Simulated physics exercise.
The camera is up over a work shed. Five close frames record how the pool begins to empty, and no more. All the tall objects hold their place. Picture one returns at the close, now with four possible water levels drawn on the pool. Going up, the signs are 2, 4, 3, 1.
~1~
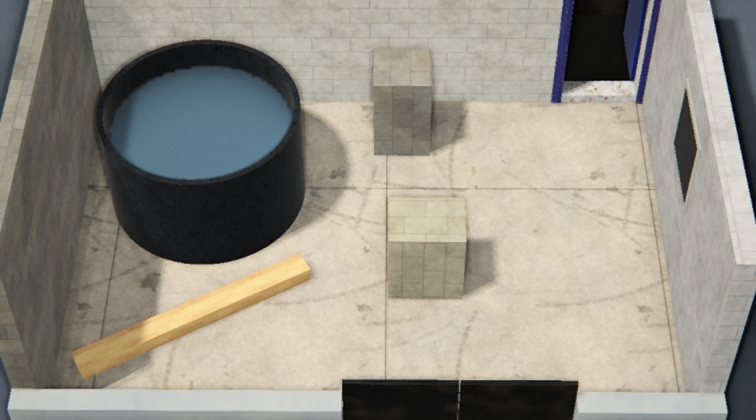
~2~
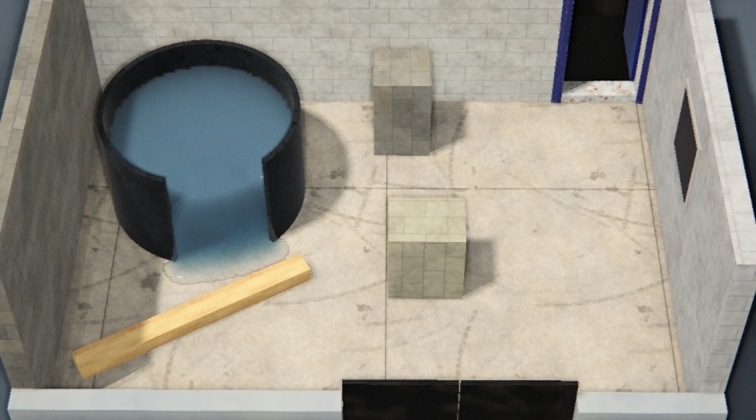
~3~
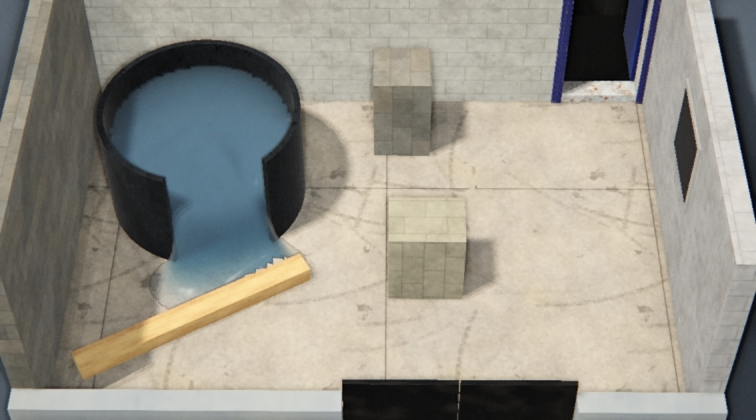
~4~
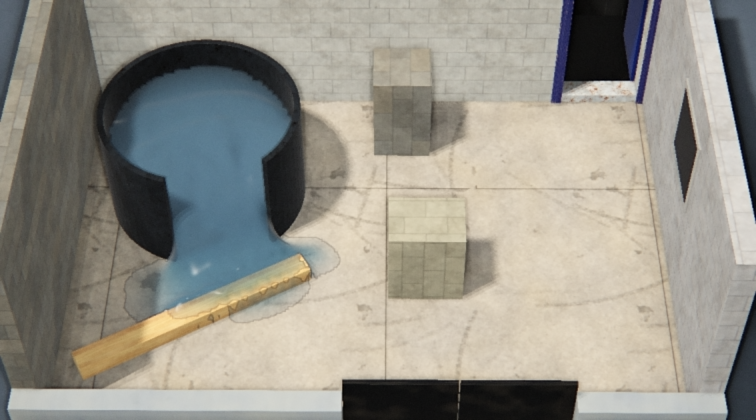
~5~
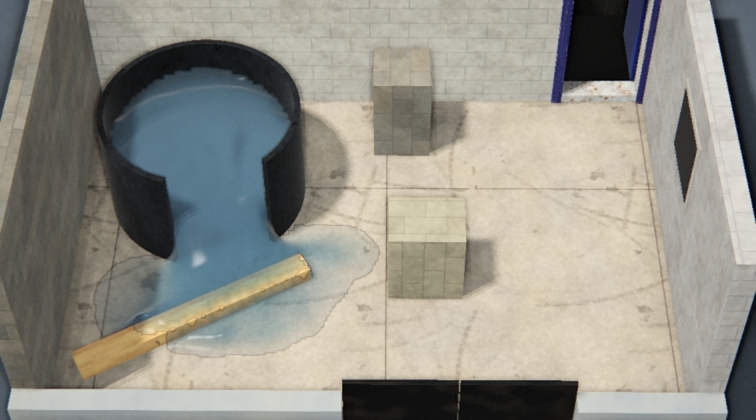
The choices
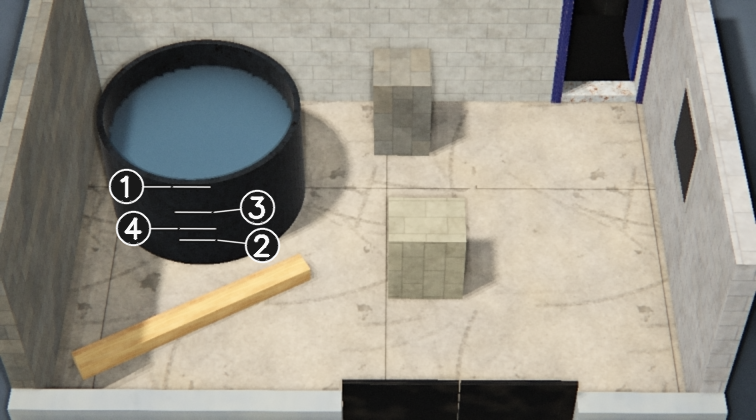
At the start, water rests in a round black pool inside a walled shed, with a wooden beam and two blocks on the floor. A gap opens in the pool's front and water pours out, meets the beam, then washes over and around it, spreading across the floor on both sides.
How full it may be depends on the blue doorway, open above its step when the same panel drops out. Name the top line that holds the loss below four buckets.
It is 4.
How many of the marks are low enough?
Two of them.
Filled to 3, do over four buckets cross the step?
Yes.
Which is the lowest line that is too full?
That is line 3.
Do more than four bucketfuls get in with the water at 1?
Yes, it does.
On the marked copy, 1 at (190, 186); 2 at (198, 240); 3 at (194, 212); 4 at (196, 228); from the bottom up 2, 4, 3, 1.
If 1 is chosen, dozens of bucketfuls pour in.
If 2 is chosen, nothing gets over.
If 3 is chosen, about 11 bucketfuls get in.
If 4 is chosen, a splash gets over, under a bucket.
